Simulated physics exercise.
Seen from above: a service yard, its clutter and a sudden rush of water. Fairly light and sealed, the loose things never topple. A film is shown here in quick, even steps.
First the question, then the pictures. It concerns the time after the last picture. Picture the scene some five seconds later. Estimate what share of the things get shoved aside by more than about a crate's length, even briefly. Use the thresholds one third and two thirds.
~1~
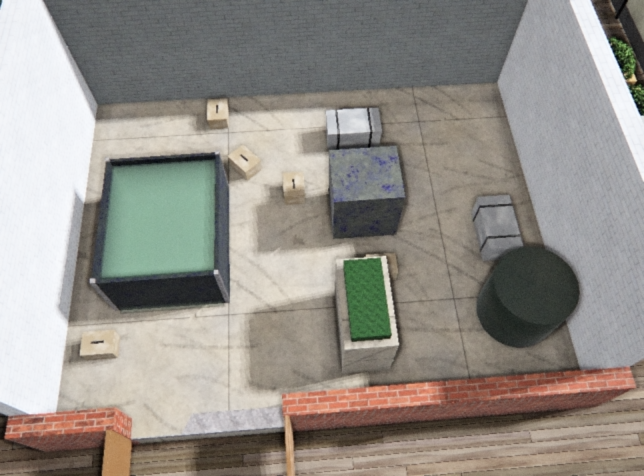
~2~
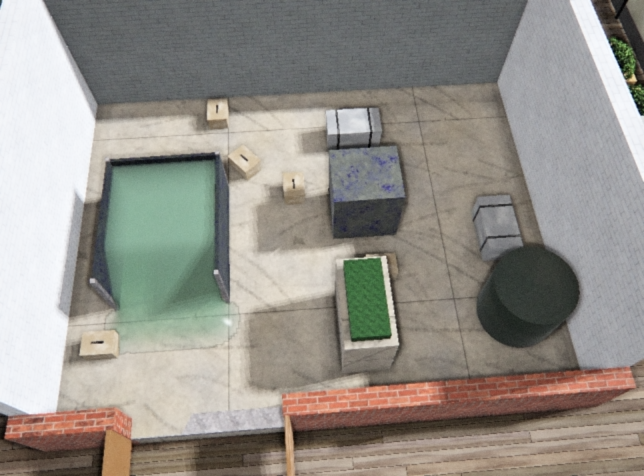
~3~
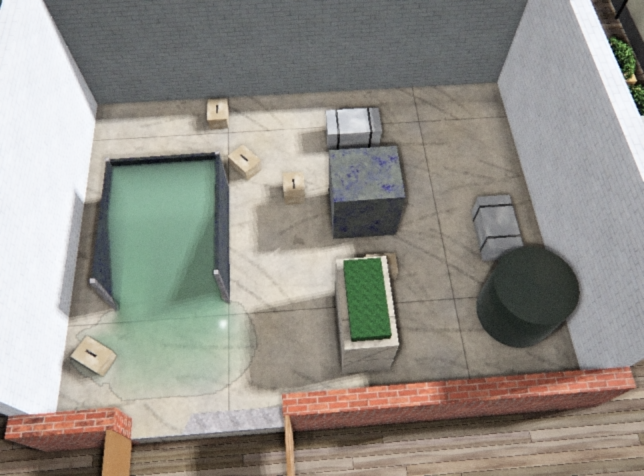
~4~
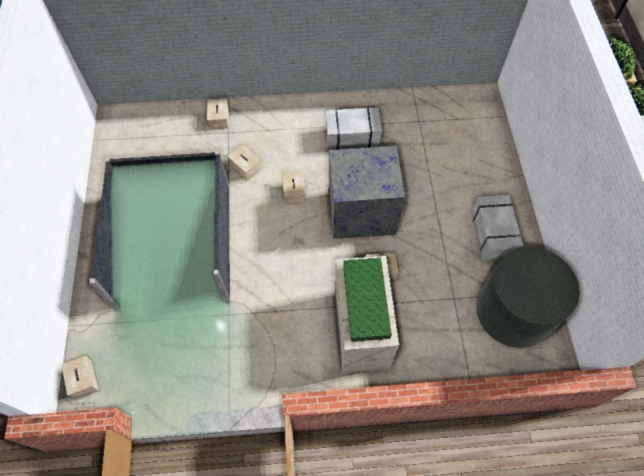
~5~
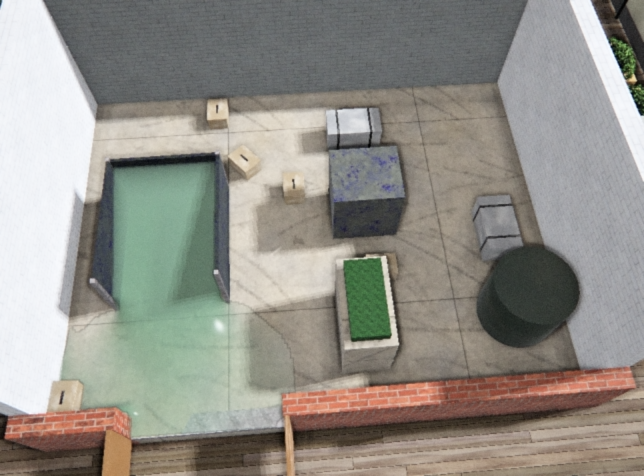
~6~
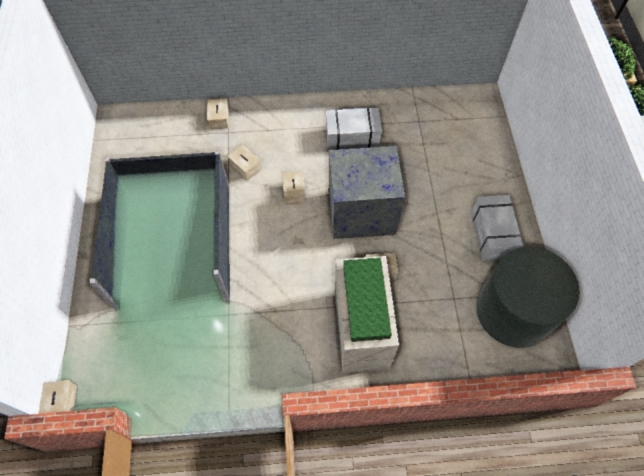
I'd put it under one third.
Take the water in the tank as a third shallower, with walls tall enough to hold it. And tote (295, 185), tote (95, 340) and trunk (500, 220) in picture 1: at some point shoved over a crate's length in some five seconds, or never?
Per item, in order: Missed the mark; cleared the mark; missed the mark.
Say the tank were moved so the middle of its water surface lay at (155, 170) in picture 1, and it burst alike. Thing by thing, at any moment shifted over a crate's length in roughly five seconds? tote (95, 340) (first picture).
It covered that distance.
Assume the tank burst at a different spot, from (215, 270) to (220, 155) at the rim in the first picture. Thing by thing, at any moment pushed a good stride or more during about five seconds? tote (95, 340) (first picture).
As I see it, the answer is short of that distance.
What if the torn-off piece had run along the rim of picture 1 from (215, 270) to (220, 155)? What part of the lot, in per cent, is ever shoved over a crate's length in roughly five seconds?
Around 90 per cent.
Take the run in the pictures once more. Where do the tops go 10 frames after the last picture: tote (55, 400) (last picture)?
(83, 358), roughly.
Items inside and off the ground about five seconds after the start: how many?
My tally gives 1.
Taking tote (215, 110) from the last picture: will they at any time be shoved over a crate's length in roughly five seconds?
For this one it's over that mark.
A moment on, 1 of 7 are well off their spots; 1 afloat.
Next, 0 of 7 are well off their spots; 1 afloat.
Later, 1 of 7 are well off their spots; 1 afloat.
In the end, 2 of 7 are well off their spots, and 2 have been at some point; 1 afloat.
